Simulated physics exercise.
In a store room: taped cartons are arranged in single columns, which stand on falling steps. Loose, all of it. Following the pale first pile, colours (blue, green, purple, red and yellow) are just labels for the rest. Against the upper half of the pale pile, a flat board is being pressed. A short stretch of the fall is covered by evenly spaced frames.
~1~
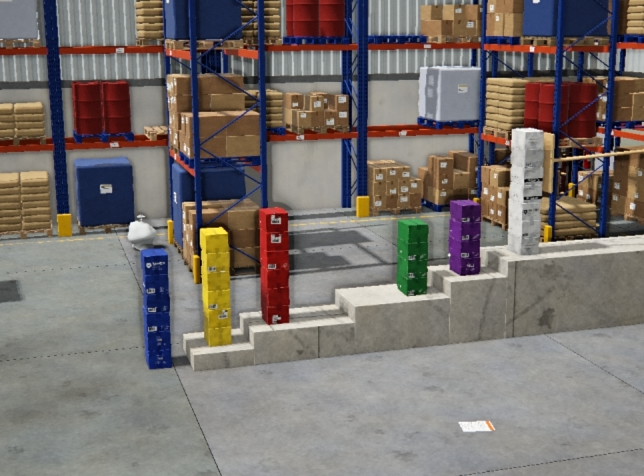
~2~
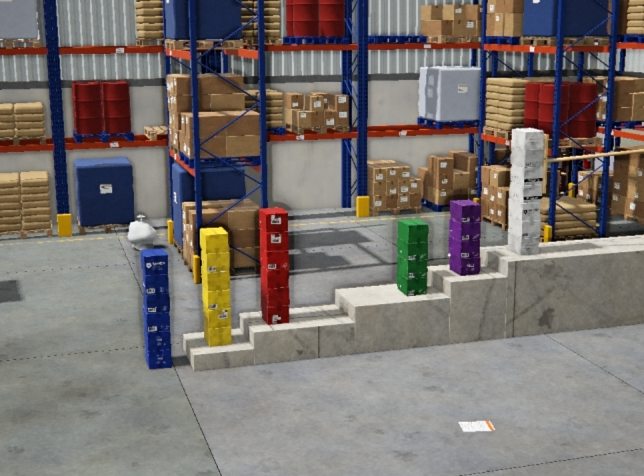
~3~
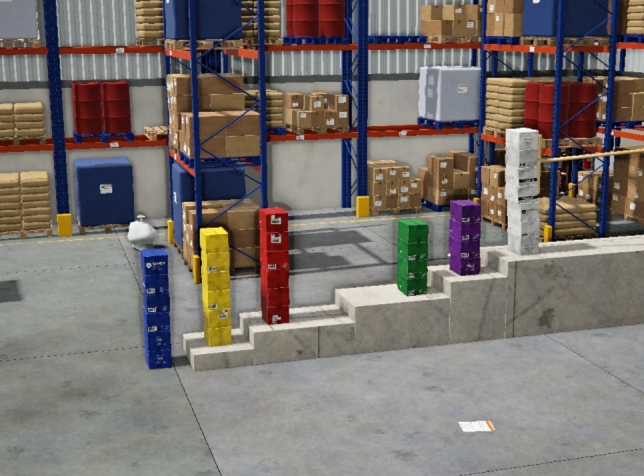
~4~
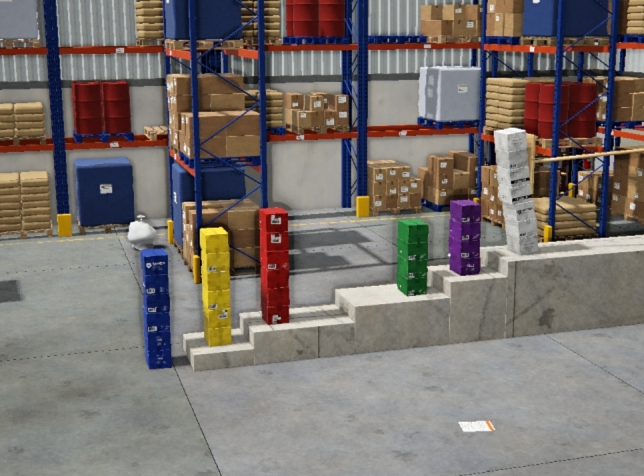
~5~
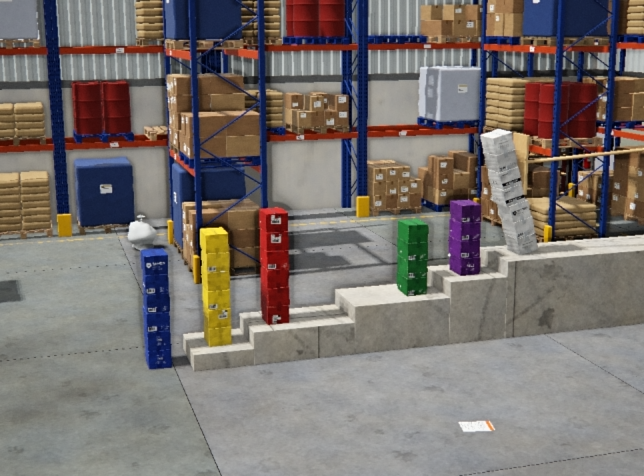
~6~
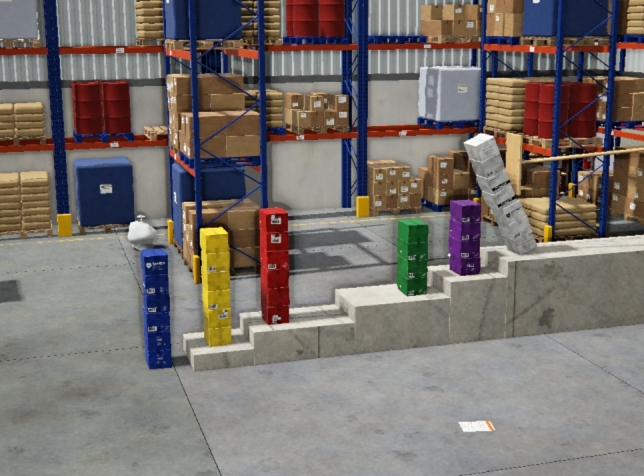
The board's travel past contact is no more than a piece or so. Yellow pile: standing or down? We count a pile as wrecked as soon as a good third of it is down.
Standing.
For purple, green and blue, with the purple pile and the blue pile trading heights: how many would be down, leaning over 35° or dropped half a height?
Purple 5, green 4, blue 0.
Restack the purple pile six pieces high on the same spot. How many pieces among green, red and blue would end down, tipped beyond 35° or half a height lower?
Per pile, green = 4, red = 0, blue = 0.
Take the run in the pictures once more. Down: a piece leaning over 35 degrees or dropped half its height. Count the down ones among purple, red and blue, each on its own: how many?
Purple: 3; red: 0; blue: 0.
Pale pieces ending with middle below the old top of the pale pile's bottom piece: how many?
Altogether it is 6.
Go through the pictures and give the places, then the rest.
In the first picture (each place is the centre of the face we see best), board (553, 156) not yet touching; top yellow carton (217, 244); top red carton (277, 223); the others all in place.
The second picture shows board (547, 156) not yet touching; top yellow carton (217, 244).
The third picture shows board (540, 157) pushing; top yellow carton (217, 244).
The fourth picture shows board (534, 157) pushing, top of the pale pile leaning a little; top yellow carton (217, 244); the others all in place.
The fifth picture shows board (527, 157) pushing, top of the pale pile leaning clearly; top yellow carton (217, 244); the others all in place.
The sixth picture shows board (521, 158) pushing, top of the pale pile leaning clearly; top yellow carton (217, 244); top blue carton (156, 265); the others all in place.
Just after the last frame, 7 of the pale pile down; none of the 6 yellow cartons down (0 of 26 in all colours); top yellow carton unmoved; top purple carton tilted barely.
A moment on, 7 of the pale pile down; none of the 6 yellow cartons down (4 of 26 in all colours); top yellow carton unmoved; top green carton upside down.
When it is over, 7 of the pale pile down; none of the 6 yellow cartons down (6 of 26 in all colours); top yellow carton unmoved; top green carton upside down. In pixels of the last frame, middles, top yellow carton near (214, 240), top green carton near (333, 302).
